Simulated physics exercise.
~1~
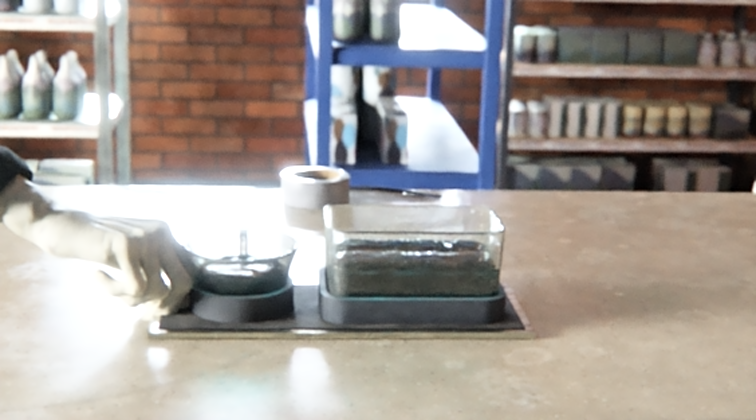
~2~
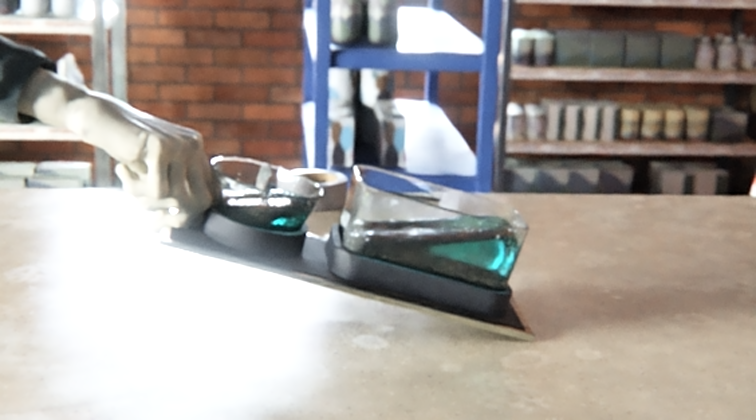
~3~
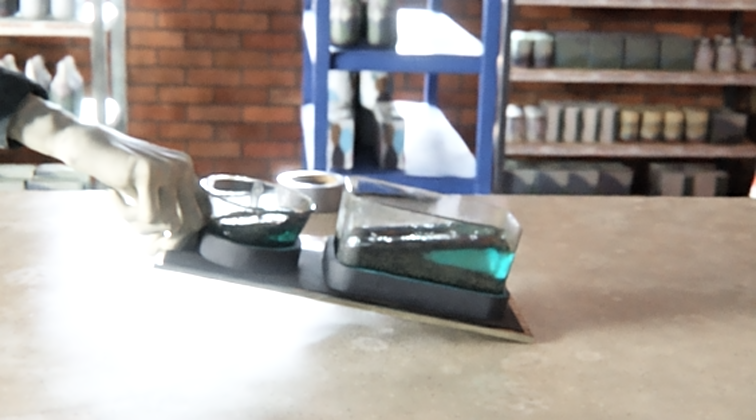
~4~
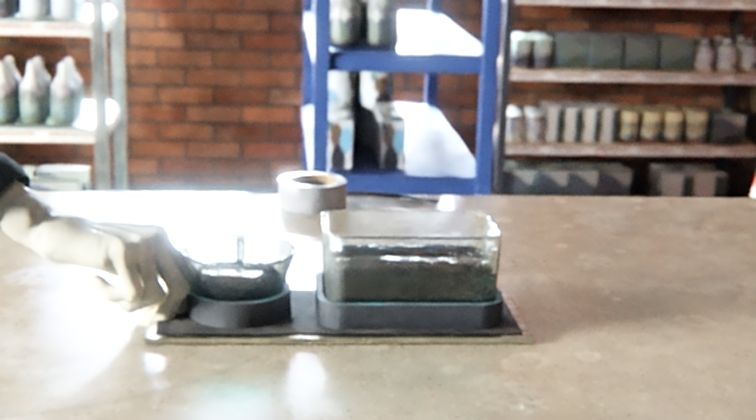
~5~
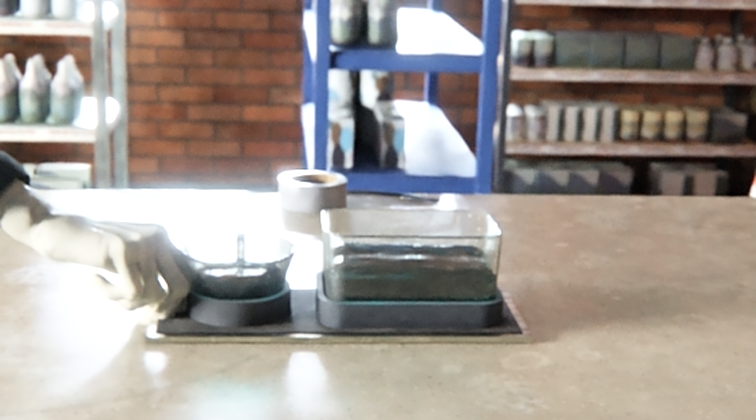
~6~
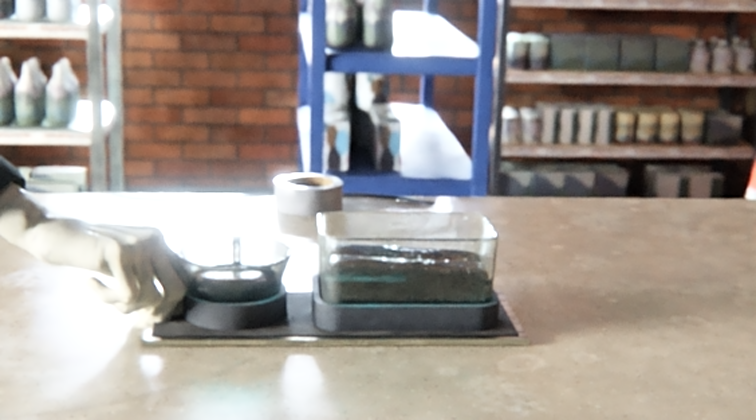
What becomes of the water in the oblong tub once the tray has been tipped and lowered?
It stays in the tub. The water shifts toward the right side during the tilt, but none is seen spilling out, and the tub still holds it when the tray is flat again.
